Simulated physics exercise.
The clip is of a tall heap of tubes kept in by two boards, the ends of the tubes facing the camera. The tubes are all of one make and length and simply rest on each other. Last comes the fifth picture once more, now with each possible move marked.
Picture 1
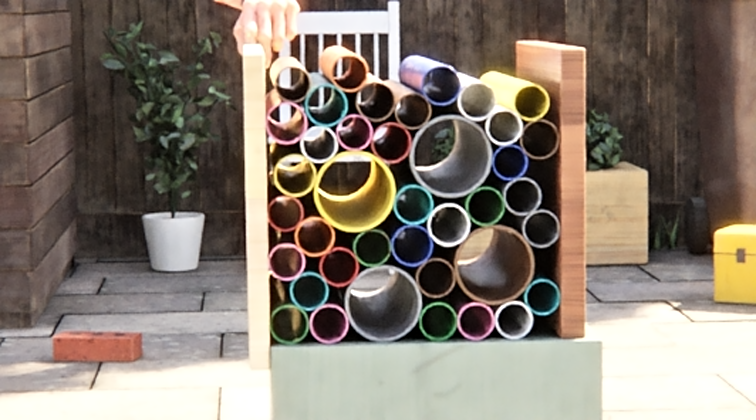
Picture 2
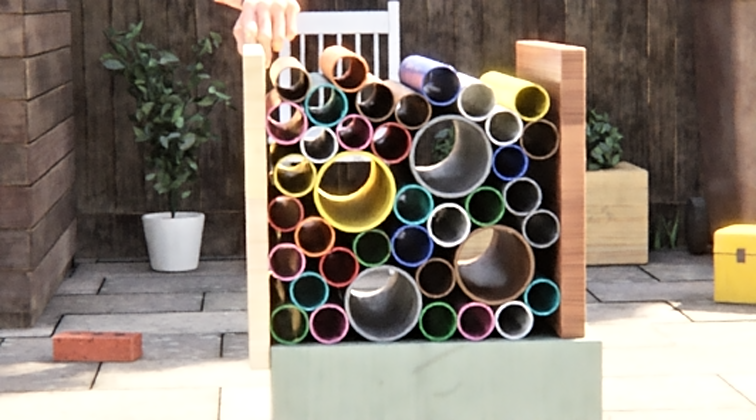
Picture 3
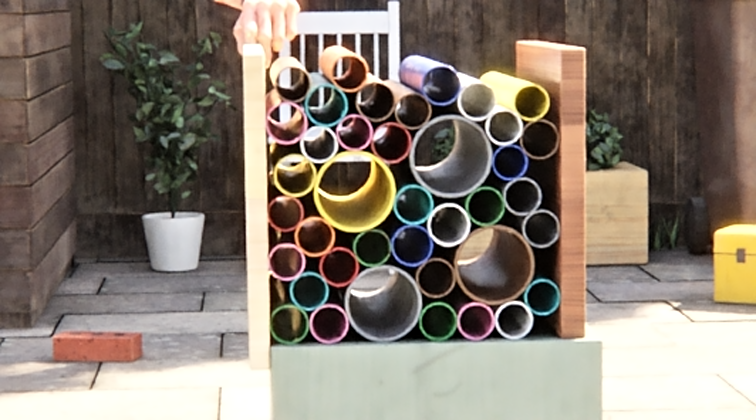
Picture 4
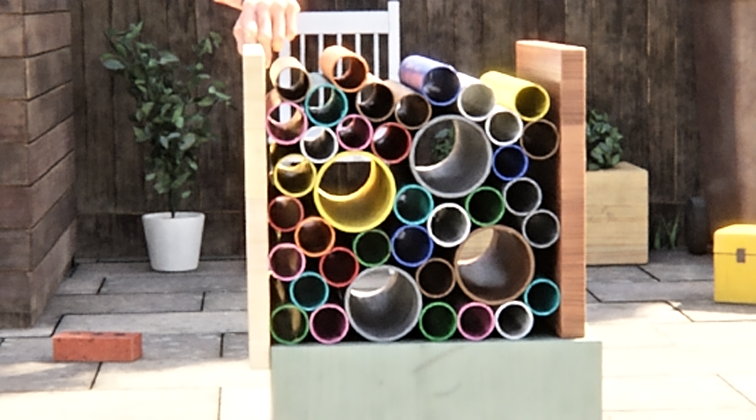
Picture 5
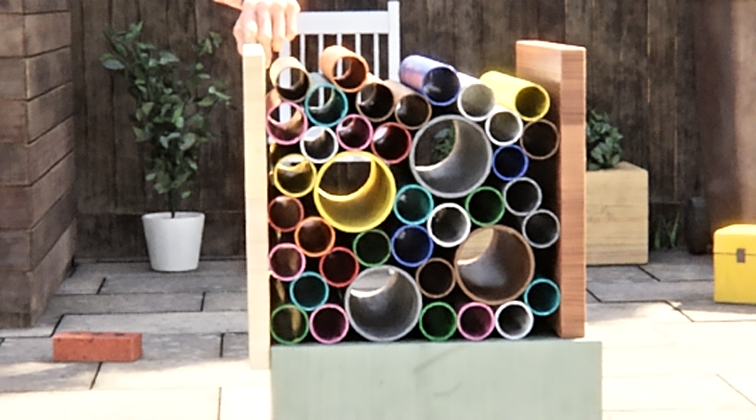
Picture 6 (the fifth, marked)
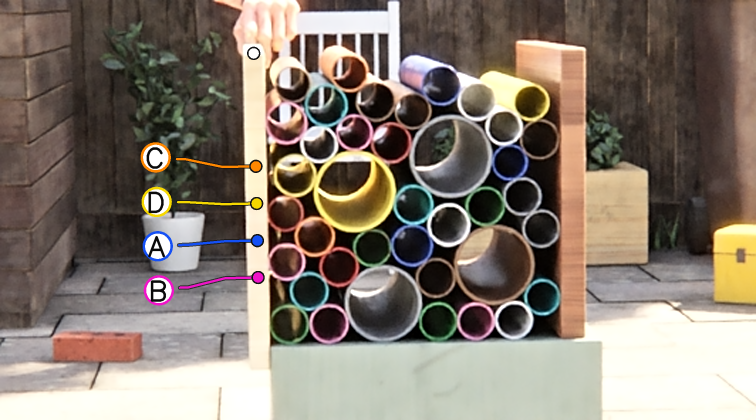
On a paved patio by a wooden fence, a hand rested on top of the left board beside a tall heap of colourful tubes stacked between two boards, and nothing visibly moved.
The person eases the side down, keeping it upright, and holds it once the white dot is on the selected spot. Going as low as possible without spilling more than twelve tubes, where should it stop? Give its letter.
Slide it to B.
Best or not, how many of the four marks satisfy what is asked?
The number is four.
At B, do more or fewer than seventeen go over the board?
Fewer than seventeen.
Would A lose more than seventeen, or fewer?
Fewer than seventeen.
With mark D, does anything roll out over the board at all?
Yes.
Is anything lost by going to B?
Yes.
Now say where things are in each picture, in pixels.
In the first frame, a blue tube (510, 162); a white tube (504, 127); a white tube (477, 101).
In the second frame, a white tube (477, 101); side board (256, 193).
In the third frame, a green tube (289, 324).
In the fourth frame, a pink tube (286, 262); a yellow tube (355, 191).
In the fifth frame, a grey tube (451, 156); a blue tube (510, 162); a white tube (504, 127).
On the marked copy, A at (257, 240); B at (258, 277); C at (256, 166); D at (257, 204); the white dot at (254, 53).
Following B. Soon after the start, top of the board (266, 150).
Later, top of the board (268, 256).
In the end, top of the board (269, 276), about nine out over the board.
As for the rest, A about seven out over the board; C three out over the board; D about five out over the board.
